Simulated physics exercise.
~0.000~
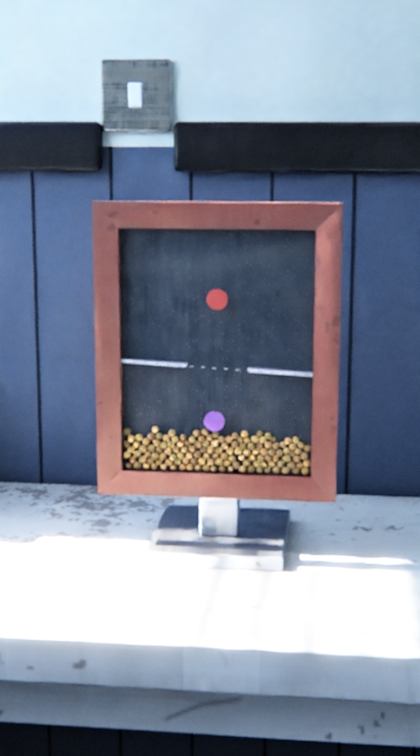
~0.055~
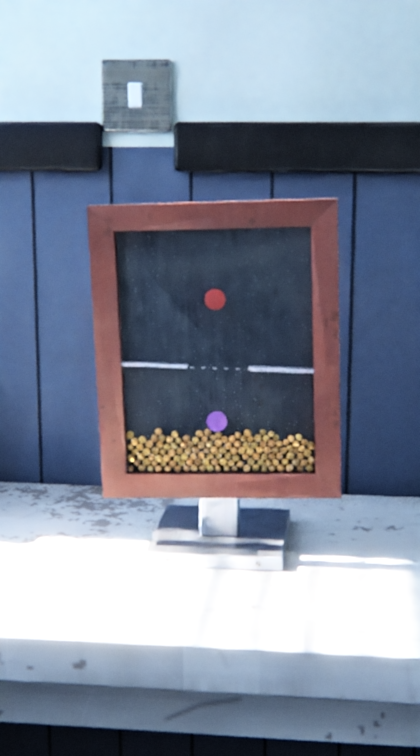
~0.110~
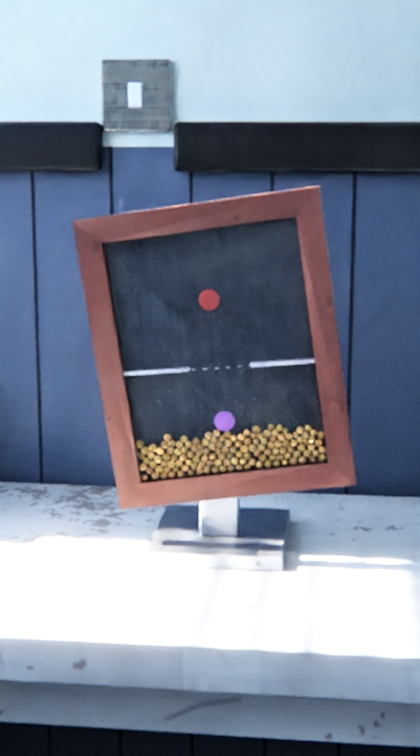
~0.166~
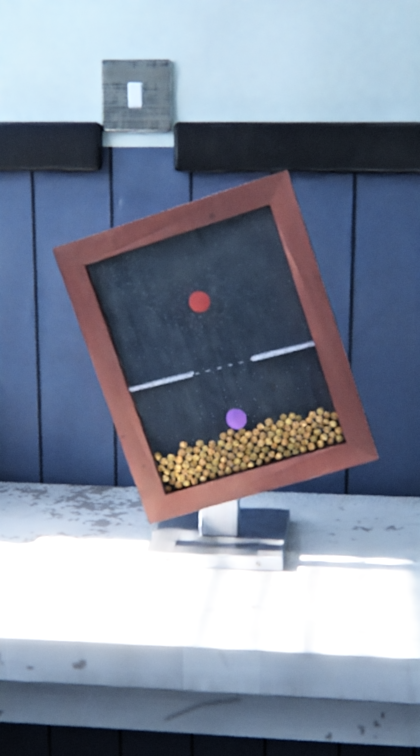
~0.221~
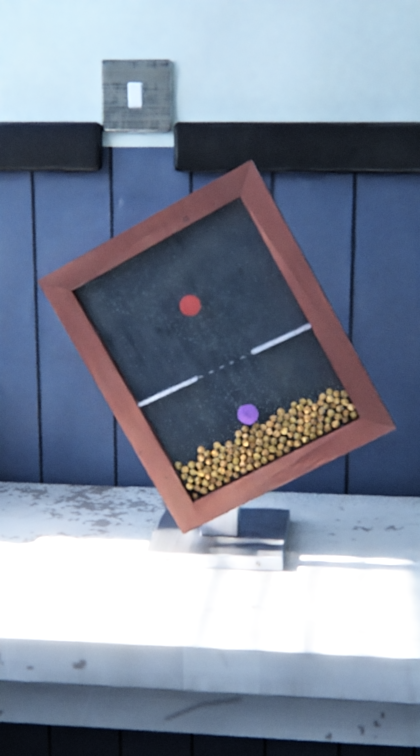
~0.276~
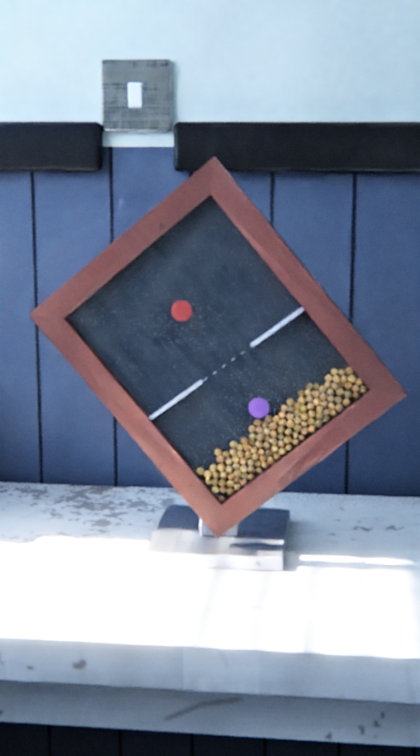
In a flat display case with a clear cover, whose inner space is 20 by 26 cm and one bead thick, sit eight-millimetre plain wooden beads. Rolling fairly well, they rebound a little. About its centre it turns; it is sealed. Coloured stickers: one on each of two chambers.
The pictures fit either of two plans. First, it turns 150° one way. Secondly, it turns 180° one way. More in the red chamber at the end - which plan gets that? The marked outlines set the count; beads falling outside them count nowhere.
Two.
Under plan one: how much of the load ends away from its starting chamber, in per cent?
Around 40 percent.
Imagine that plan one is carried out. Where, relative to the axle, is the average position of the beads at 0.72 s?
Some 9 cm right and 1 cm below.
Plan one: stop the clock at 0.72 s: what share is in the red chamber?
It comes to close to 0 percent.
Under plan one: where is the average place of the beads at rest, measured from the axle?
About 6 cm right and 4 cm below.
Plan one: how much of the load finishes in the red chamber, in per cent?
The answer is near 40 percent.
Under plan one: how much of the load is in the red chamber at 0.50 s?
Close to 0 per cent of the load.
Plan one. By 0.50 s, it stands 83° anticlockwise; the beads' middle is 9 cm right of and 5 cm below the centre; purple 100 %.
By 0.72 s, it stands 126° anticlockwise; the beads' middle is 9 cm right of and 1 cm below the centre; purple 100 %.
By 0.91 s, it stands 150° anticlockwise; the beads' middle is 8 cm right of and 2 cm above the centre; red 5 %, purple 95 %.
At rest by 2.3 s, it stands 150° anticlockwise; red 40 %, purple 60 %.
Plan two would end with red 75 %, purple 25 %.
